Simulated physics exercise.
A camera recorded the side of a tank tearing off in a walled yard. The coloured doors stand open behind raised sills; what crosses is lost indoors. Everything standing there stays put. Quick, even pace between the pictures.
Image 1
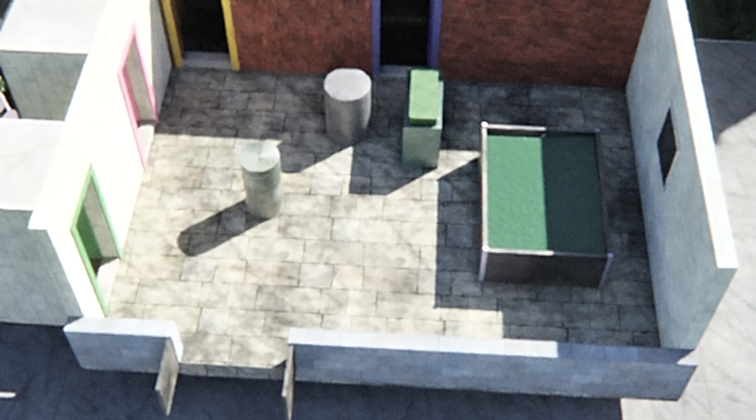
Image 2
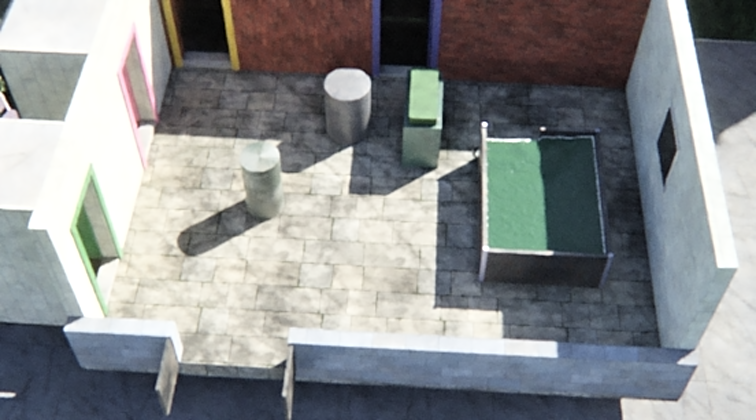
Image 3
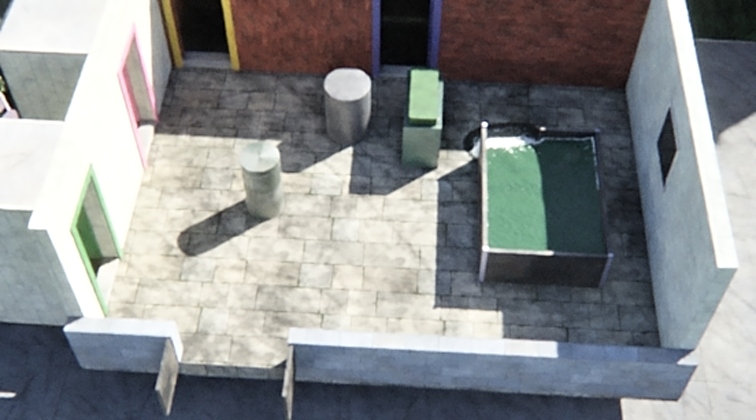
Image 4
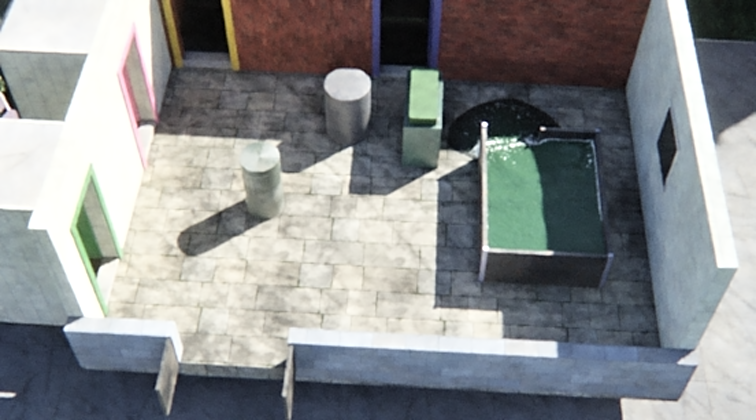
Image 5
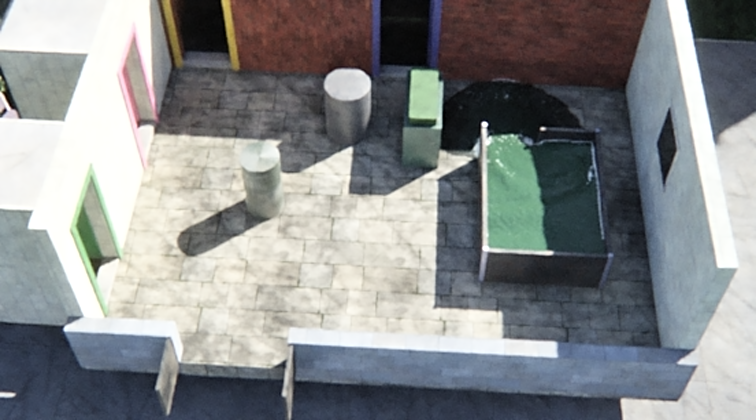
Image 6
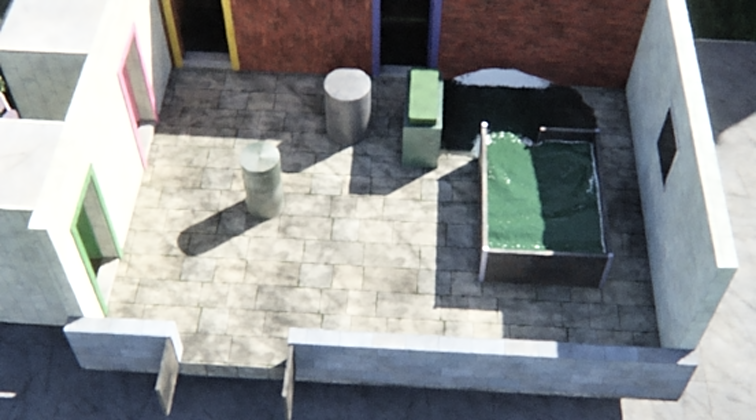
Water poured out of the far side of the green-looking tank in the walled yard, spreading in a dark pool across the paving behind it to the brick wall, while the surface inside rippled.
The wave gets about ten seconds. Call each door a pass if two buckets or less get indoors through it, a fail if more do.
Yellow door: Pass, green door: Pass, pink door: Pass, blue door: Fail.
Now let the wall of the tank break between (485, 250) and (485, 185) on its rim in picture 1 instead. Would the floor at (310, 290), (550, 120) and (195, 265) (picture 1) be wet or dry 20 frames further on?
Sequence: Wetted / spared / wetted.
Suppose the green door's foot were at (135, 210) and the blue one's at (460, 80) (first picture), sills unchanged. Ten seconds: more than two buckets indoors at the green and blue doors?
The green door comes up short, and the blue door gets past the limit too.
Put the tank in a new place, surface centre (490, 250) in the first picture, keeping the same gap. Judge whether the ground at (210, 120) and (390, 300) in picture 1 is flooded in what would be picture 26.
As listed: Awash, not flooded.
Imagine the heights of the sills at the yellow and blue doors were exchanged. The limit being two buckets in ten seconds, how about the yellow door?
Note: Yellow door ends up above the limit.
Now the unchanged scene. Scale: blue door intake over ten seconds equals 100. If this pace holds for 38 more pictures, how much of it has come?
My figure is 85 in a hundred.
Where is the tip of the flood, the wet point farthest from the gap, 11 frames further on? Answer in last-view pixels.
Near (251, 76).
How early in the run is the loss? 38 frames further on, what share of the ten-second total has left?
I'd estimate close to 50 per cent.
A moment on, water covers 10 % of the floor; the yellow door not reached, the green door not reached, the pink door not reached, the blue door under two buckets in.
Next, water covers 20 % of the floor; the yellow door not reached, the green door not reached, the pink door not reached, the blue door over two buckets in.
Then, water covers 40 % of the floor; the yellow door wet at the sill, nothing in, the green door not reached, the pink door wet at the sill, nothing in, the blue door over two buckets in.
Later, water covers 65 % of the floor; the yellow door wet at the sill, nothing in, the green door wet at the sill, nothing in, the pink door wet at the sill, nothing in, the blue door far over two buckets in.
In the end, water covers 95 % of the floor; the yellow door wet at the sill, nothing in, the green door wet at the sill, nothing in, the pink door wet at the sill, nothing in, the blue door far over two buckets in.
